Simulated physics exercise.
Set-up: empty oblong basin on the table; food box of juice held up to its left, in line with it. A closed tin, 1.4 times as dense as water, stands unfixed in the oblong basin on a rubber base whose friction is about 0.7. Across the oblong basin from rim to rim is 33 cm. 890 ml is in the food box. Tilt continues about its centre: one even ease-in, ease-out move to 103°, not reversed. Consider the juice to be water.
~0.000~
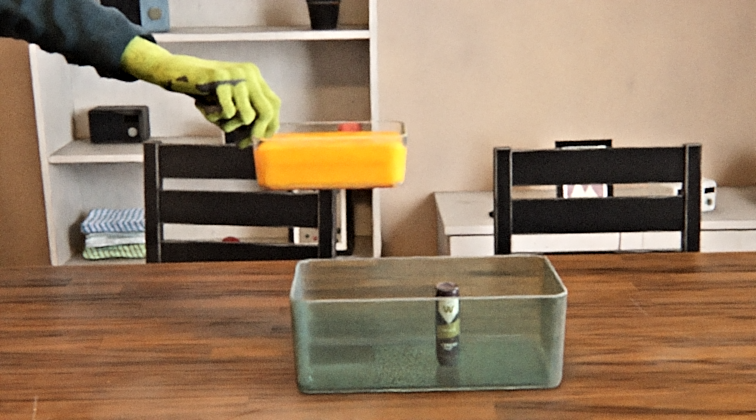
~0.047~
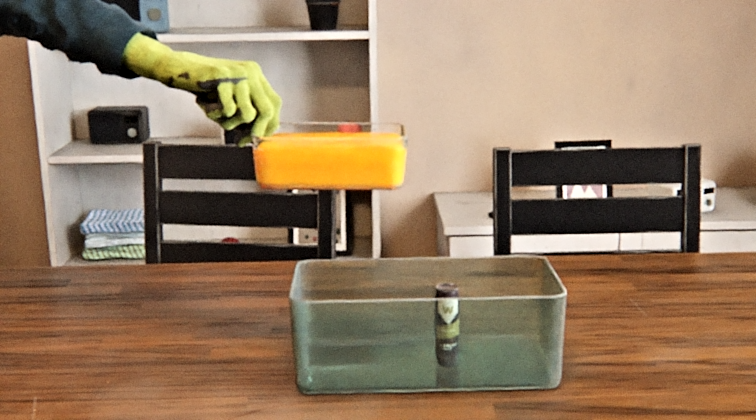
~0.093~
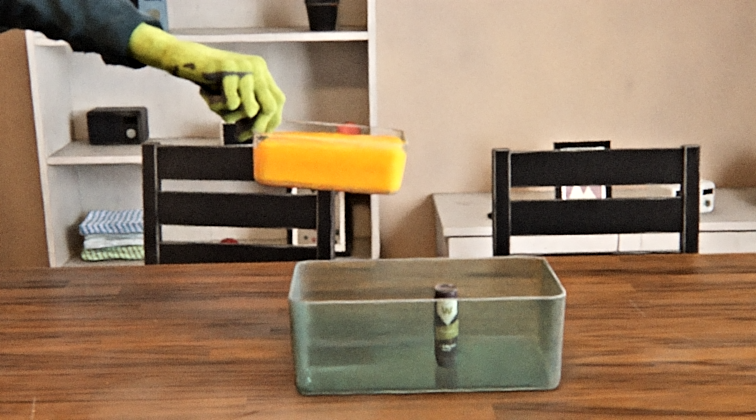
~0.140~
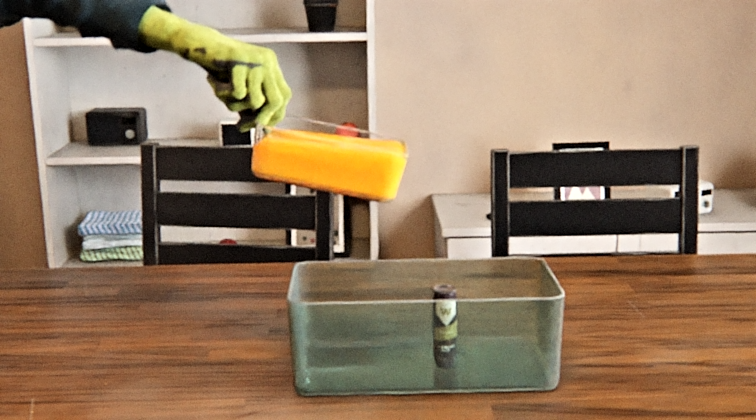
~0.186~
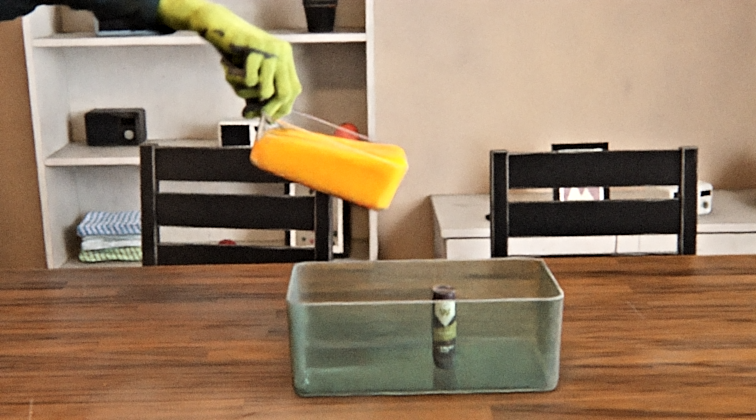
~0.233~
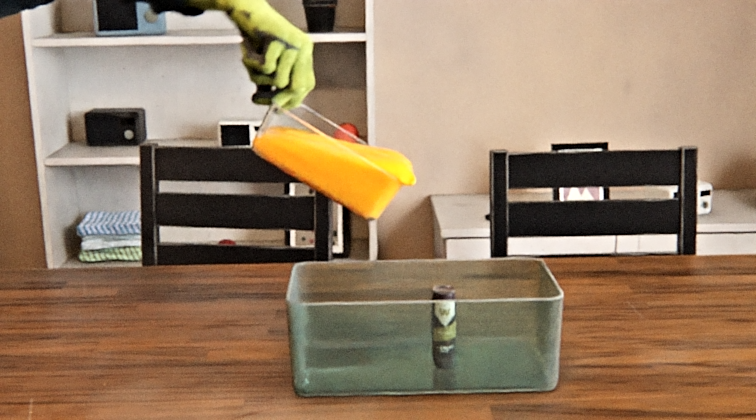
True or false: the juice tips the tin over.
False.
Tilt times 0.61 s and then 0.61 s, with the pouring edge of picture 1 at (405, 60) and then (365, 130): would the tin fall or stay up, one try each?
The tin stays vertical the first time and overturns the second time.
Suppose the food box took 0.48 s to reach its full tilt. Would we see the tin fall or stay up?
It stays steady, then.
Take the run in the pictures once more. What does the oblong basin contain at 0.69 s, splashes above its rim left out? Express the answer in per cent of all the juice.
It works out near 90 per cent.
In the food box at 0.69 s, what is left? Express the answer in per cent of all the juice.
1 %.
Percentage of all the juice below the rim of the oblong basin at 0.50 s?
About 46 per cent.
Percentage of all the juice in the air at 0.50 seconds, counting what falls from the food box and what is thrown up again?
Around 46 in a hundred.
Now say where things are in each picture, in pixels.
Tilt 0°; pouring edge (405, 130); surface from (259, 141) to (403, 138); the oblong basin's rim runs from (294, 281) to (556, 275); the tin's top is at (448, 290), in the first frame.
Tilt 2°; pouring edge (405, 133); surface from (259, 140) to (403, 140), in the second frame.
Tilt 6°; pouring edge (406, 139); surface from (259, 138) to (403, 143), in the third frame.
Tilt 13°; pouring edge (406, 149); surface from (260, 136) to (403, 148), in the fourth frame.
Tilt 22°; pouring edge (405, 162); surface from (260, 134) to (402, 155); 2 per cent is over the edge, in the fifth frame.
Tilt 33°; pouring edge (402, 176); surface from (260, 132) to (386, 158); 8 per cent is over the edge, in the sixth frame.
By 0.50 s the tilt is 94° and 8 per cent is still to pour; the tin stands where it began.
By 0.69 s the tilt is 103° and 1 per cent is still to pour; the tin stands where it began.
By 0.89 s the tilt is 103° and 0 per cent is still to pour; the tin stands where it began.
By 1.11 s the tilt is 103° and 0 per cent is still to pour; the tin stands where it began.
At rest the tin stands where it began.
